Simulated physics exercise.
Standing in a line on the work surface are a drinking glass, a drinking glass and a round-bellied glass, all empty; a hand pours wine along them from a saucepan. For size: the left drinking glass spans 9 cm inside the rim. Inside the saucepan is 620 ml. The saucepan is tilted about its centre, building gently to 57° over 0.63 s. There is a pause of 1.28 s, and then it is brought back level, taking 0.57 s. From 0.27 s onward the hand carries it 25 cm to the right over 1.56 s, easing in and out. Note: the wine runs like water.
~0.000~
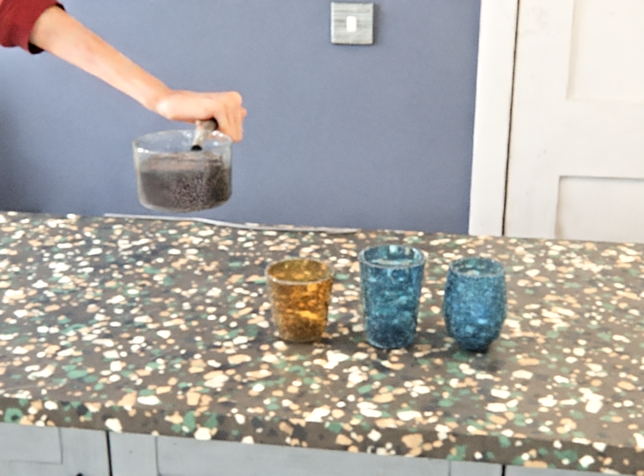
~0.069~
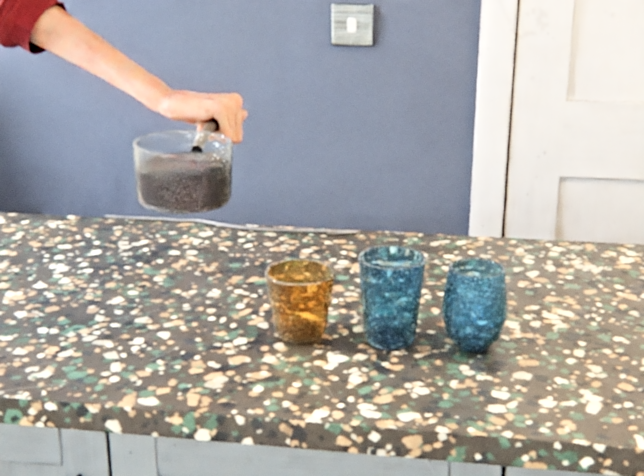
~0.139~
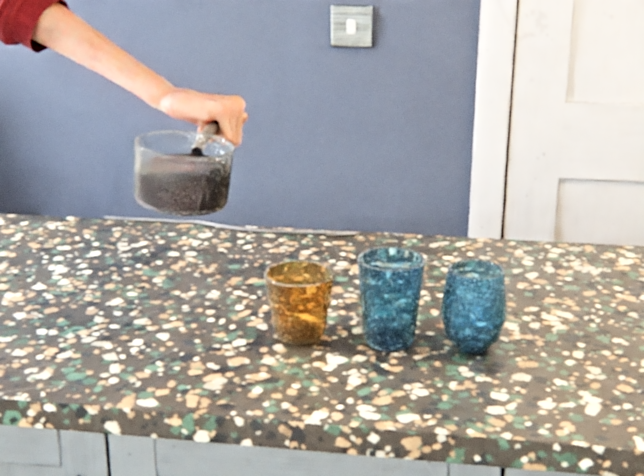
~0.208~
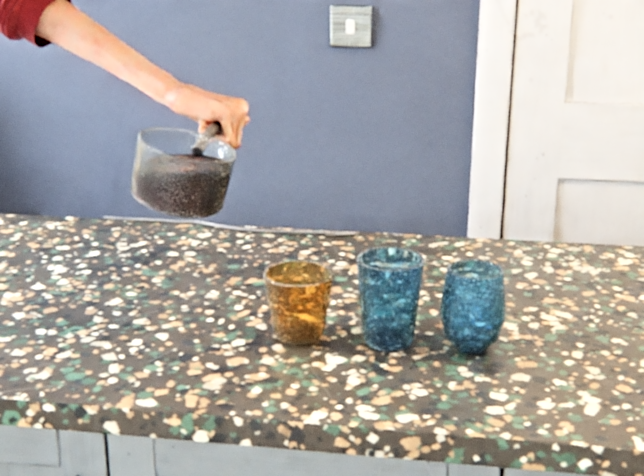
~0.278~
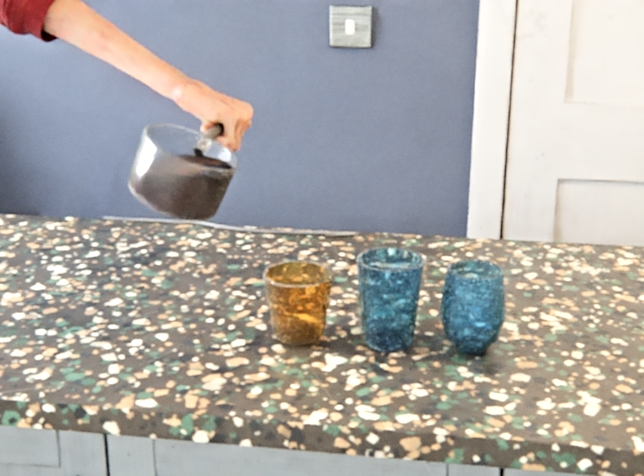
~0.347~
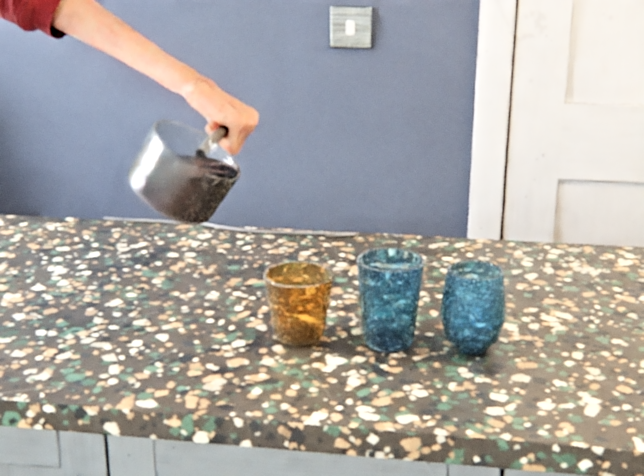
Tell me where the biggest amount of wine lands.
Looks like the opening container wins.
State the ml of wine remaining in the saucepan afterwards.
It ends up holding about 190 ml.
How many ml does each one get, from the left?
About 120 ml left, 80 ml middle, 0 ml right.
By 0.94 s the tilt is 57° and from the left they hold 120 ml, 0 ml, 0 ml, the saucepan 320 ml, and 75 ml is on the work surface.
By 1.37 s the tilt is 57° and from the left they hold 125 ml, 60 ml, 0 ml, the saucepan 240 ml, and 175 ml is on the work surface.
By 1.82 s the tilt is 57° and from the left they hold 125 ml, 85 ml, 0 ml, the saucepan 195 ml, and 200 ml is on the work surface.
By 2.31 s the tilt is 12° and from the left they hold 125 ml, 85 ml, 0 ml, the saucepan 190 ml, and 215 ml is on the work surface.
At rest from the left they hold 125 ml, 85 ml, 0 ml, the saucepan 190 ml, and 215 ml is on the work surface.
